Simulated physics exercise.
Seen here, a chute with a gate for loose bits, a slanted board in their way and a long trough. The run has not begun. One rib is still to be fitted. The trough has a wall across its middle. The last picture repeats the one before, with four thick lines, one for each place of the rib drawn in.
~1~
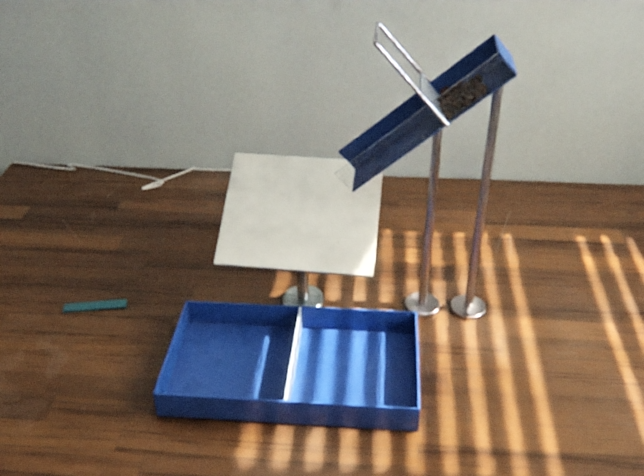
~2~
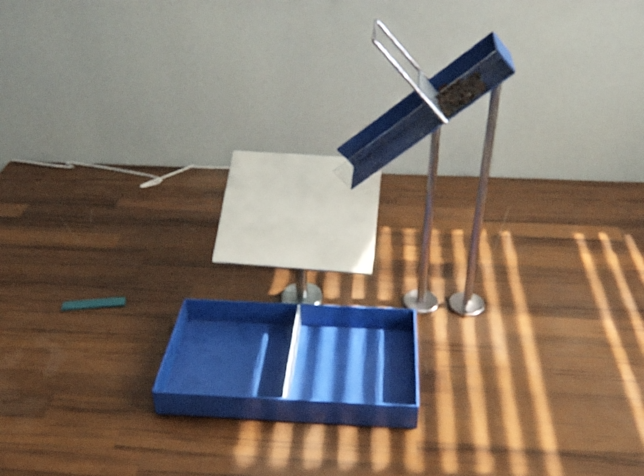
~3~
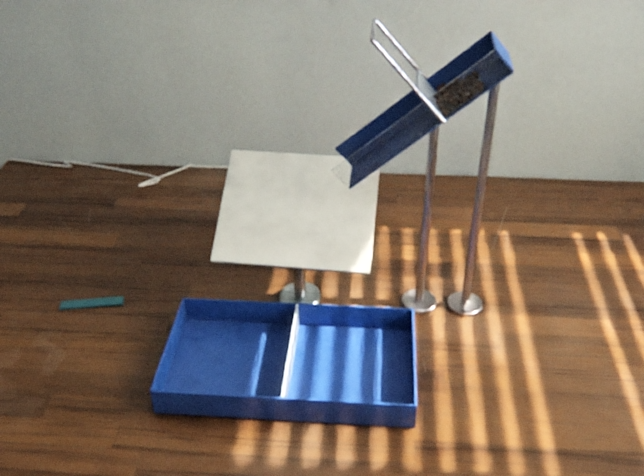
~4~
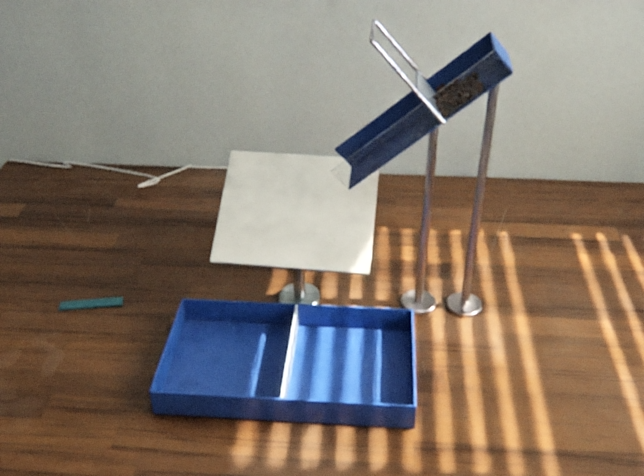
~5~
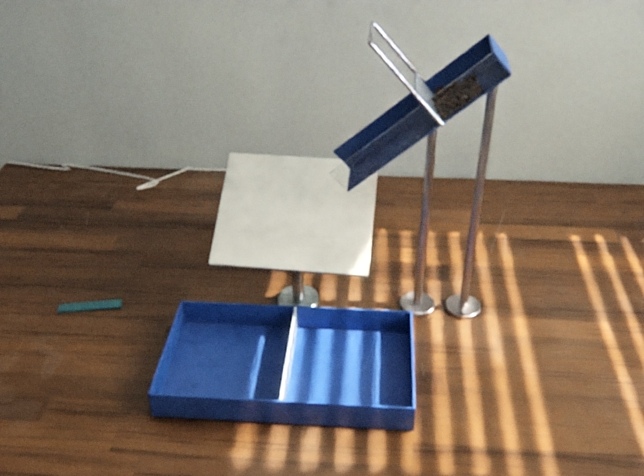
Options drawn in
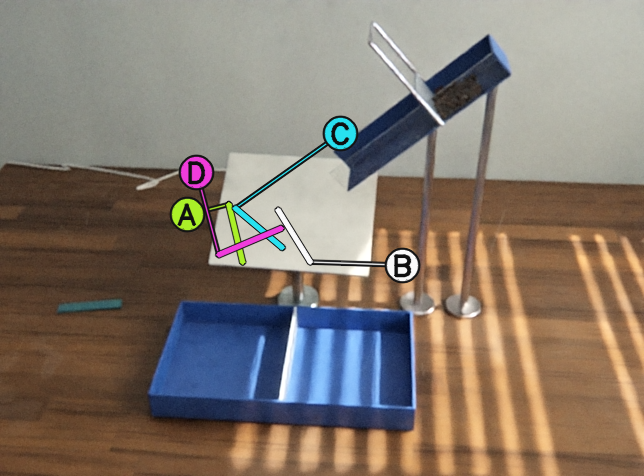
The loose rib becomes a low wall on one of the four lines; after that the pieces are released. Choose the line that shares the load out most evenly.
Line C does it best.
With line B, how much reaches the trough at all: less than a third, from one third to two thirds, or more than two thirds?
It is more than two thirds.
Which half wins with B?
The right half.
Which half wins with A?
The left half.
On the marked copy, line A from (228, 204) to (242, 262); line B from (278, 210) to (310, 262); line C from (235, 208) to (282, 247); line D from (281, 228) to (218, 254).
For line A, of what is caught, almost all in the left half, about a tenth in the right.
For line B, of what is caught, about a tenth in the left half, almost all in the right.
For line C, of what is caught, roughly a third in the left half, roughly two thirds in the right.
For line D, of what is caught, the larger part in the left half, about a tenth in the right.
